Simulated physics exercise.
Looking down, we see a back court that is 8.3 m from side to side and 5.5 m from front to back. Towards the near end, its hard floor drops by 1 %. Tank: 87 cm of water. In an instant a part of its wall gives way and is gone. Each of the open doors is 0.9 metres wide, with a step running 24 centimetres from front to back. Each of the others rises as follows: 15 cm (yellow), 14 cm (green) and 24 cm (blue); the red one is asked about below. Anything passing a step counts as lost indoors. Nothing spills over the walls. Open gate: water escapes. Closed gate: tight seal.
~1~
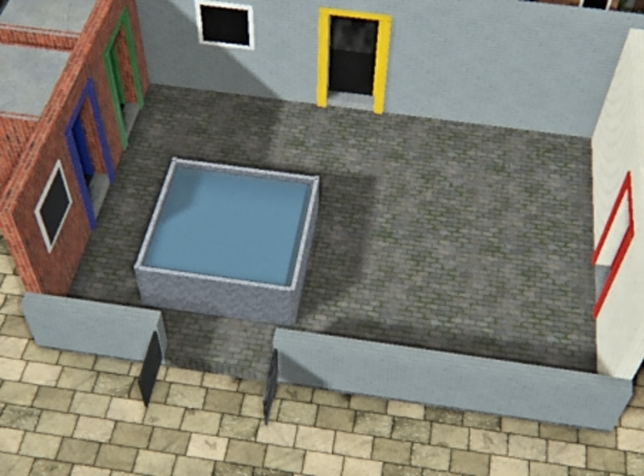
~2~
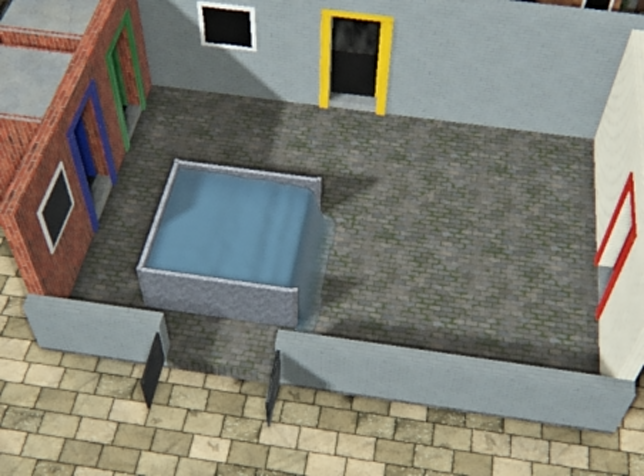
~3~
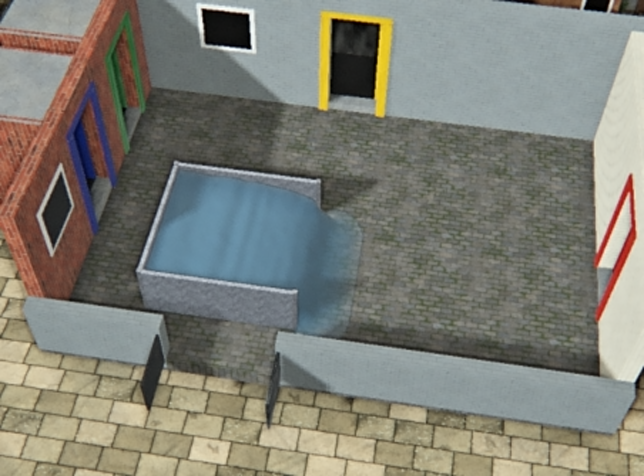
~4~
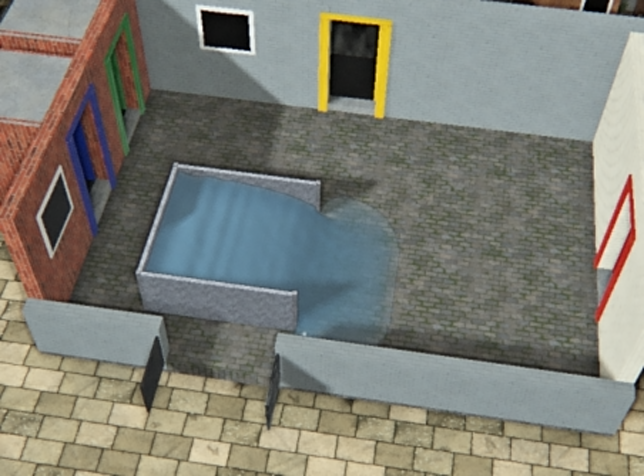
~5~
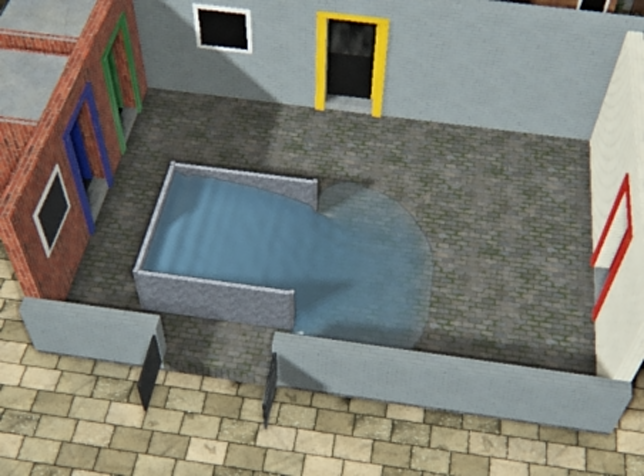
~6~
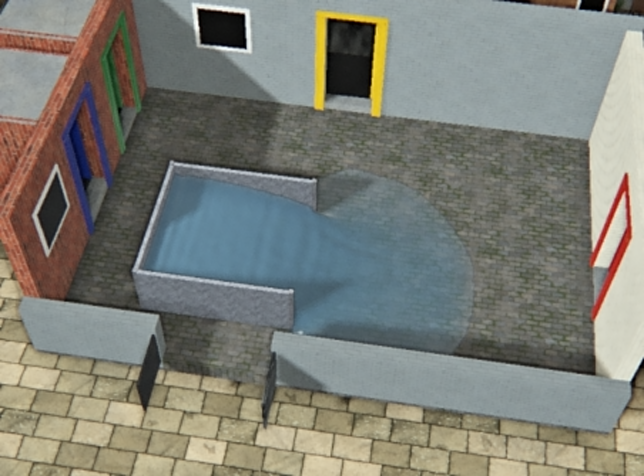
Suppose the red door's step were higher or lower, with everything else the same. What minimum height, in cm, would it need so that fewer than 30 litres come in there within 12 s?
About 32 cm.
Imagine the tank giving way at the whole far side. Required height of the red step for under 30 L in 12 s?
A minimum of about 8.0 cm.
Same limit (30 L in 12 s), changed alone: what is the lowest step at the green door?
The green door needs around 12.0 cm.
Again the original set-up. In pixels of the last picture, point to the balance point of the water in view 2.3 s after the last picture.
About (439, 278).
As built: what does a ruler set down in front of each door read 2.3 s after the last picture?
Yellow door 1 cm, green door 0 cm, blue door 0 cm, red door 29 cm.
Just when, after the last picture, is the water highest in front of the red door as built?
At roughly 1.8 s.
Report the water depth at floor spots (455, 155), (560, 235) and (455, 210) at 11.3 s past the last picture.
First spot about 4 cm, second about 6 cm, third about 5 cm.
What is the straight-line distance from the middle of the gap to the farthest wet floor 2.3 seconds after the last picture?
Near 6.0 metres, give or take.
Then, 0.7 s after the last picture water covers 50 % of the floor, deepest (39 cm) near (595, 335); 4 cm at the red door, 21 litres in over its 5 cm step.
Then, 2.3 s after the last picture water covers 60 % of the floor, deepest (44 cm) near (597, 408); 29 cm at the red door, 340 litres in over its 5 cm step.
Then, 11.3 s after the last picture water covers 100 % of the floor, deepest (18 cm) near (54, 330); 8 cm at the red door, 644 litres in over its 5 cm step.
At the red door as built, the water peaked near 32 cm, 1.9 s after the last picture.
With a step of 29 cm, 54 litres would have come in within the 12 s; with 39.5 cm, 1 litre. So under 30 litres takes about 32 cm.
